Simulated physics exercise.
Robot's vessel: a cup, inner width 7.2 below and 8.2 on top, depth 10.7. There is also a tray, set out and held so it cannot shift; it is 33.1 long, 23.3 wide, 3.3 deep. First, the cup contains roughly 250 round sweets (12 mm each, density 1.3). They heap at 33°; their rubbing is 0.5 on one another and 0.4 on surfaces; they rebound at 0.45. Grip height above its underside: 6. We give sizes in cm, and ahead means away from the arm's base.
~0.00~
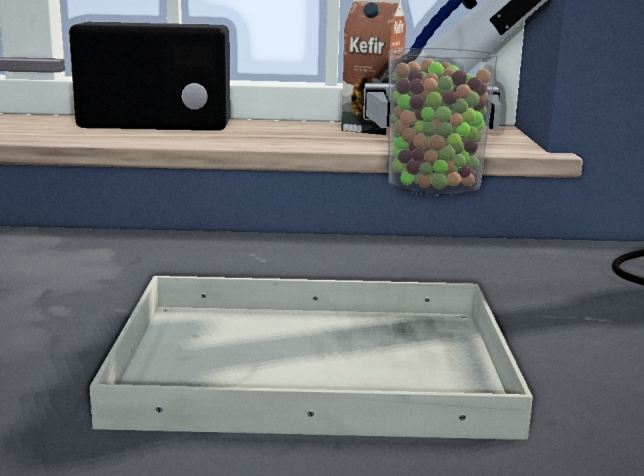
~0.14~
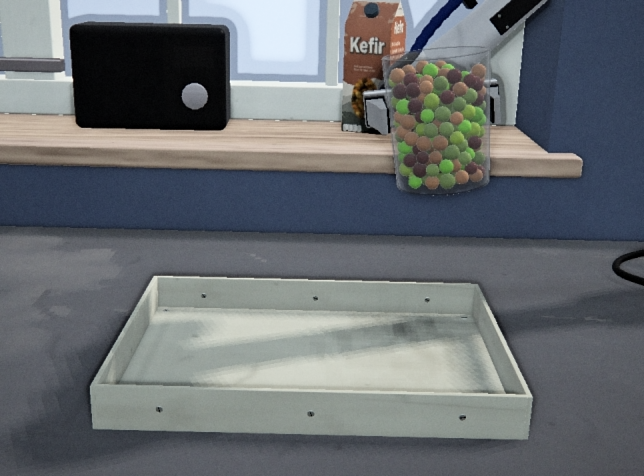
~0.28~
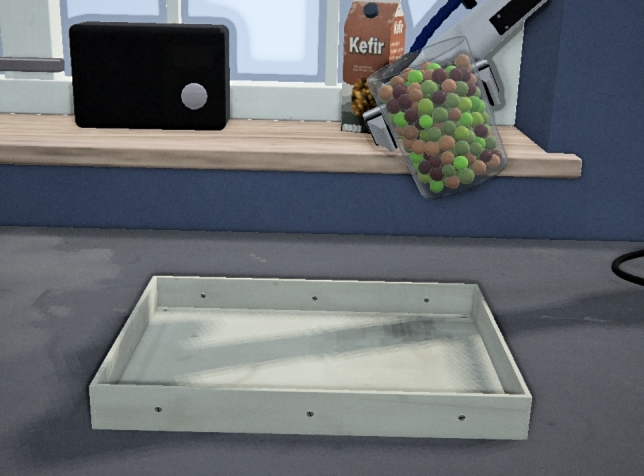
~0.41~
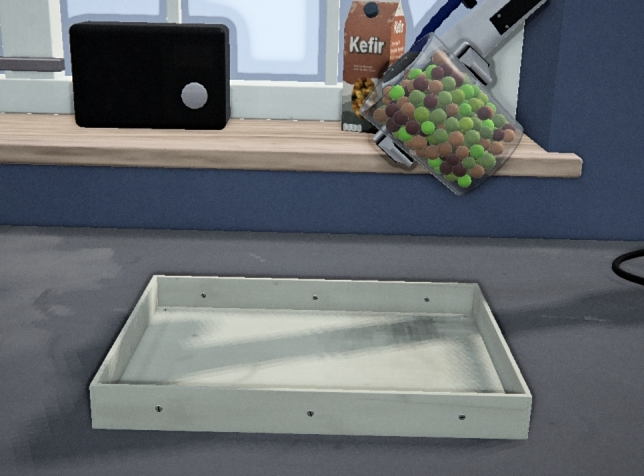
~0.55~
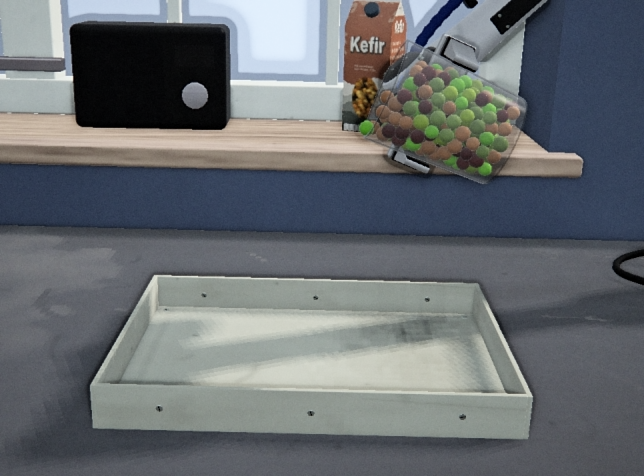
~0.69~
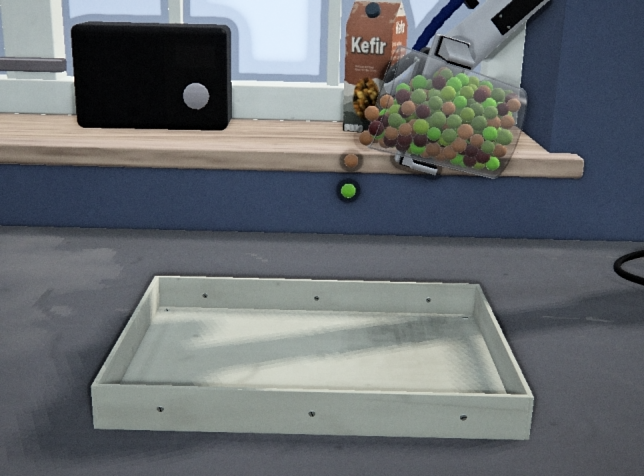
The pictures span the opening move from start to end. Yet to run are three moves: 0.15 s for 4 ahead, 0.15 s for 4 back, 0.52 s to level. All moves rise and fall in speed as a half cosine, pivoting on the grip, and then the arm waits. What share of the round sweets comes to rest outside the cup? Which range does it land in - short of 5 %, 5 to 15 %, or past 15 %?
It lands past 15 %.
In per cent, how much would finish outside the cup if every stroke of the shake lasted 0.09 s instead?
Estimate for that case: 55 %.
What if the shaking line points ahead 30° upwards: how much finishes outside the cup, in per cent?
Roughly 35 percent of it.
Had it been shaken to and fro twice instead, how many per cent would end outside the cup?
Expected share: About 40 %.
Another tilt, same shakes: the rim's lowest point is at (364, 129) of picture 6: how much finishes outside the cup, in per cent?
It comes out near 10 percent.
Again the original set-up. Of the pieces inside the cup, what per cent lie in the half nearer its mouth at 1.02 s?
Around 50 percent.
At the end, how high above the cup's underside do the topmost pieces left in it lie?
About 9.5 cm.
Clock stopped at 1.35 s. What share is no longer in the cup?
About 30 in a hundred parts are out by then.
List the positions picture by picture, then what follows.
The cup middle at (438, 122), level; upper third of the load around (437, 87), from x 400 to 485, top at y 65; 248 in the cup, in the first picture.
The cup middle at (439, 122), tilted 7° forward; upper third of the load around (440, 88), from x 395 to 480, top at y 70, in the second picture.
The cup middle at (441, 121), tilted 26° forward; upper third of the load around (436, 91), from x 385 to 495, top at y 60, in the third picture.
The cup middle at (444, 119), tilted 49° forward; upper third of the load around (437, 93), from x 380 to 510, top at y 60, in the fourth picture.
The cup middle at (446, 117), tilted 68° forward; upper third of the load around (439, 95), from x 365 to 515, top at y 70, in the fifth picture.
The cup middle at (448, 116), tilted 75° forward; upper third of the load around (449, 97), from x 350 to 515, top at y 75; 246 in the cup, 2 in flight or on a rim, in the sixth picture.
After 1.02 s, tilted 74° forward, highest piece 25 above the table; 190 in the cup, 16 in the tray, 42 in flight or on a rim.
After 1.35 s, tilted 17° forward, highest piece 27 above the table; 178 in the cup, 69 in the tray, 1 in flight or on a rim.
After 1.71 s, level, highest piece 27 above the table; 178 in the cup, 70 in the tray.
After 2.76 s, level, highest piece 27 above the table; 178 in the cup, 70 in the tray.
In the end, 178 in the cup, 70 in the tray. That is 28 % outside the cup.
